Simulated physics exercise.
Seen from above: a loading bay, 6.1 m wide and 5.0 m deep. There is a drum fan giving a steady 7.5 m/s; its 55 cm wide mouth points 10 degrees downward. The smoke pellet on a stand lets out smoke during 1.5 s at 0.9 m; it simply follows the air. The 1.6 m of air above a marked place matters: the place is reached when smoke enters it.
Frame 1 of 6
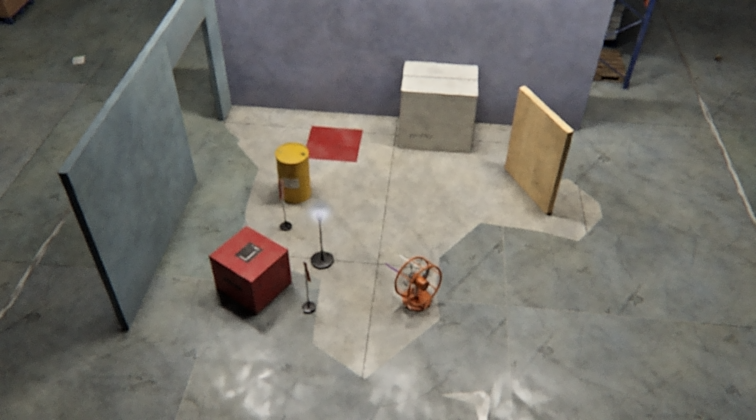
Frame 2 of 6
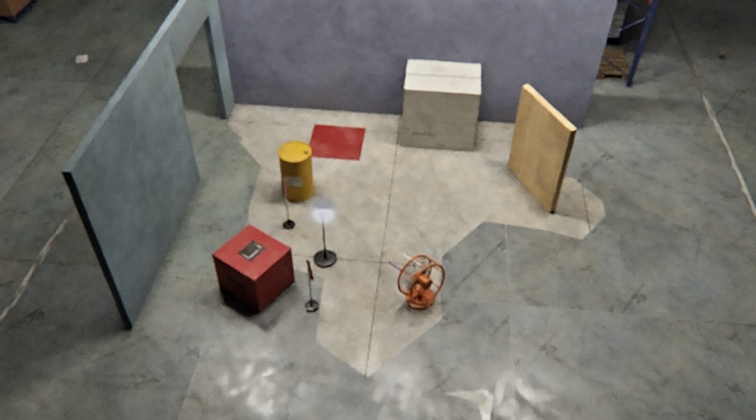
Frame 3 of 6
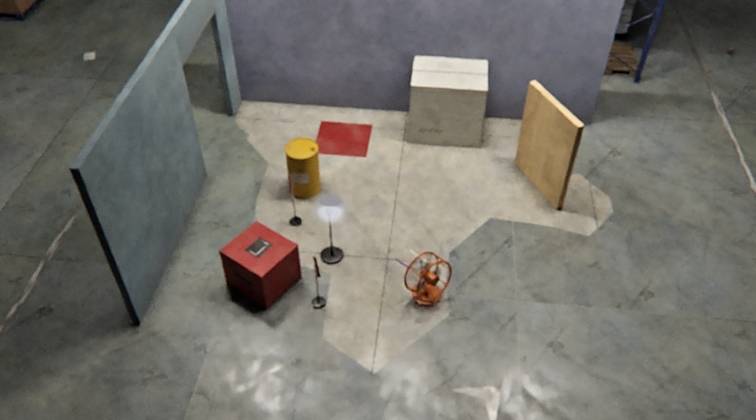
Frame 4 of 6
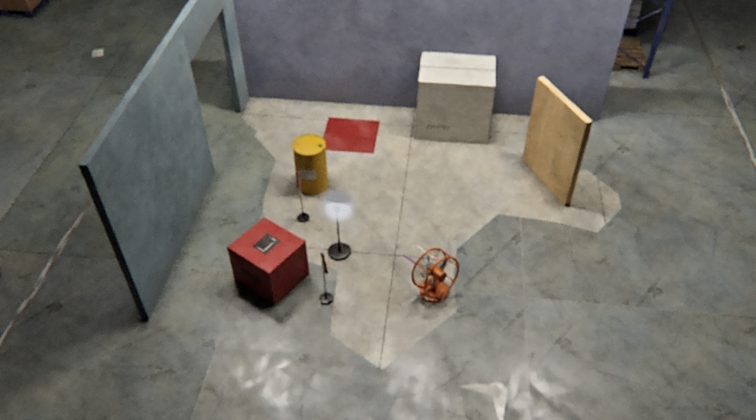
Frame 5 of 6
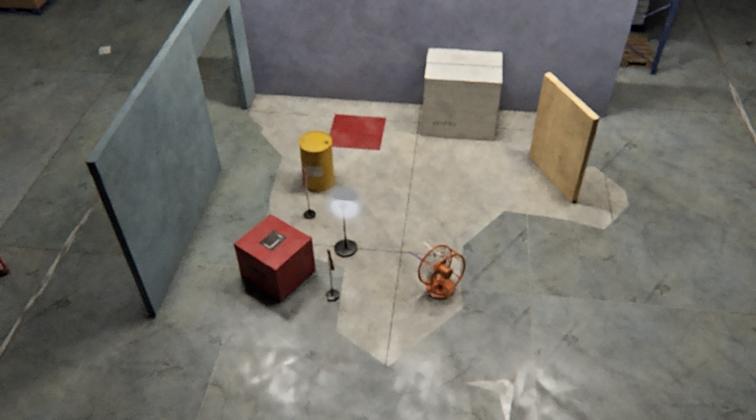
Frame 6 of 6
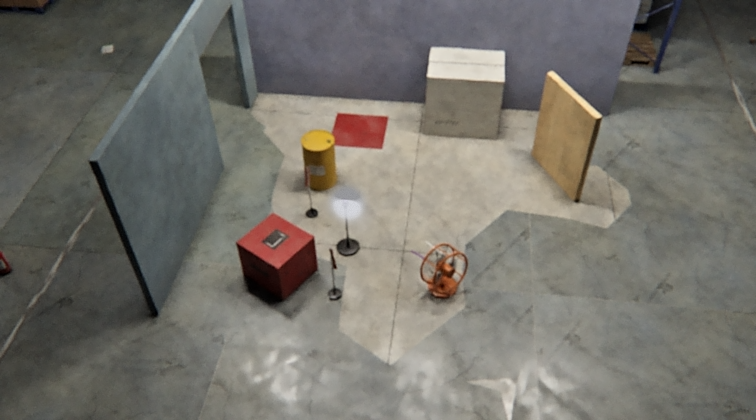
Small pale smoke puff spreading slightly above a stand between red crate and orange fan, the overhead view drifting gently left.
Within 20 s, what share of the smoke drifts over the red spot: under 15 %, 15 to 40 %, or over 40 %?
Under 15 %.
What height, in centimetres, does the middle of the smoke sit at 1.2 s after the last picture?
50 cm.
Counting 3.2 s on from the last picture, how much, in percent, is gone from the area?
About 25 %.
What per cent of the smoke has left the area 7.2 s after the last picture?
Roughly 80 percent by then.
Then, 1.2 s after the last picture, 0 % is gone from the area; 0 % has passed over the red spot, and the middle of the rest is near (346, 211).
Then, 3.2 s after the last picture, 24 % is gone from the area; 2 % has passed over the red spot, and the middle of the rest is near (238, 128).
Then, 7.2 s after the last picture, 79 % is gone from the area; 3 % has passed over the red spot, and the middle of the rest is near (237, 49).
Then, 19.2 s after the last picture, 99 % is gone from the area; 4 % has passed over the red spot.
